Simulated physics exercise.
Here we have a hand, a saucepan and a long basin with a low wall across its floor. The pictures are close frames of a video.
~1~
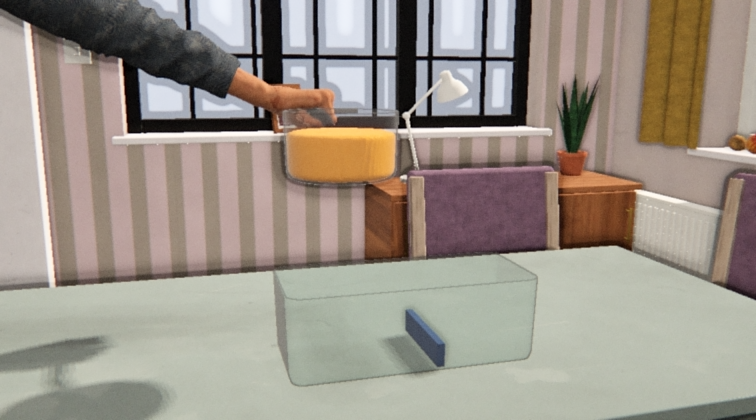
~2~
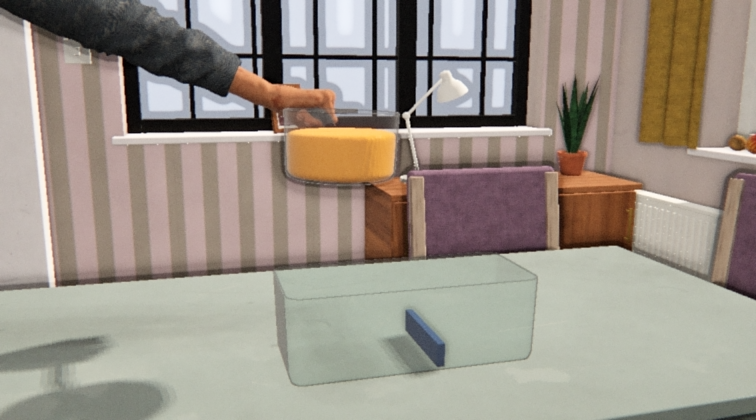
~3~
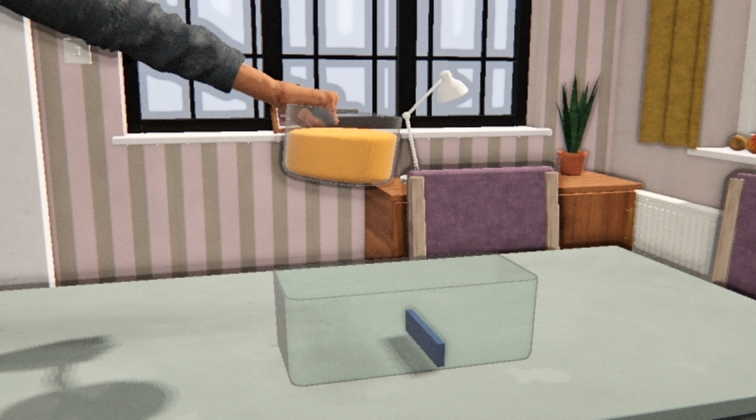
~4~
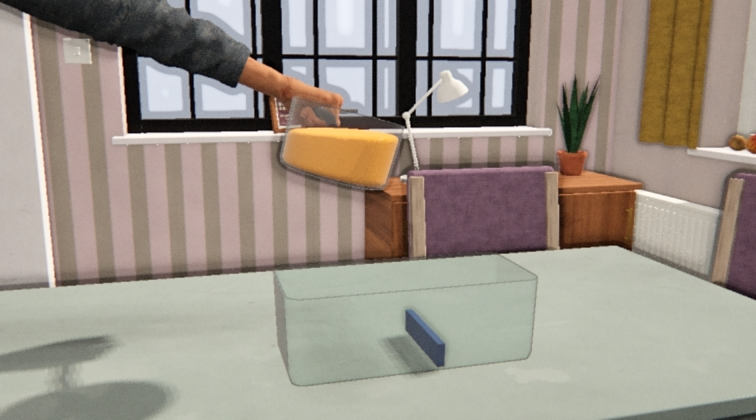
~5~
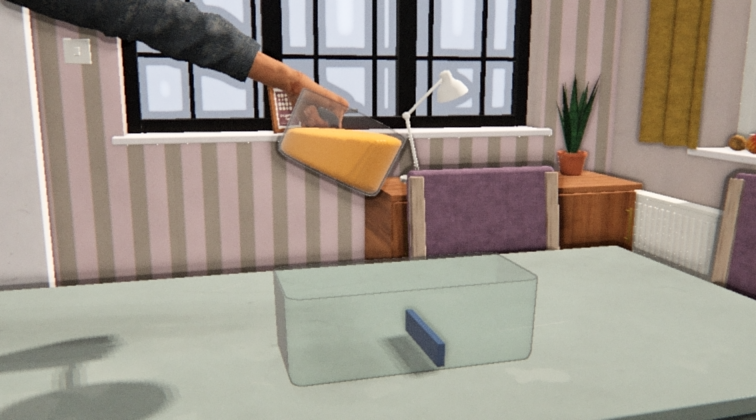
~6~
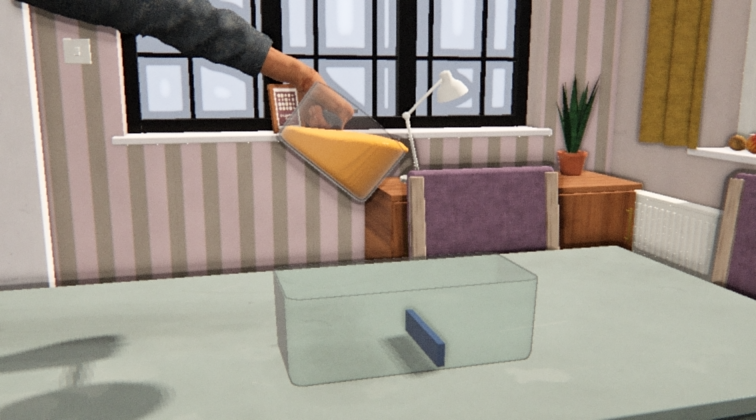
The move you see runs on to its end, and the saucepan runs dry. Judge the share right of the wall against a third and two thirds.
The share right of the wall is from a third to two thirds.
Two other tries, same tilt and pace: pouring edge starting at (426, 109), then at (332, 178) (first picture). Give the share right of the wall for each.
First some 60, then 30 per cent.
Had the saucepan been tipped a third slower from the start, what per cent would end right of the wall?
Roughly 50 in a hundred.
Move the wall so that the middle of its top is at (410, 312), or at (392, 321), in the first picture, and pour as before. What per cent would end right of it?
The first gives 60 %, the second 80 %.
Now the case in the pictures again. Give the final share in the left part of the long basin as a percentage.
It comes to 55 per cent or so.
A moment on, the tilt is 111° and 24 per cent is still to pour, 2 is left of the wall and 16 right of it.
Next, the tilt is 115° and 3 per cent is still to pour, 39 is left of the wall and 47 right of it.
Then the tilt is 115° and 0 per cent is still to pour, 49 is left of the wall and 38 right of it.
Later the tilt is 115° and 0 per cent is still to pour, 56 is left of the wall and 40 right of it.
Finally, 56 per cent lies left of the wall, 40 right of it and 4 outside.
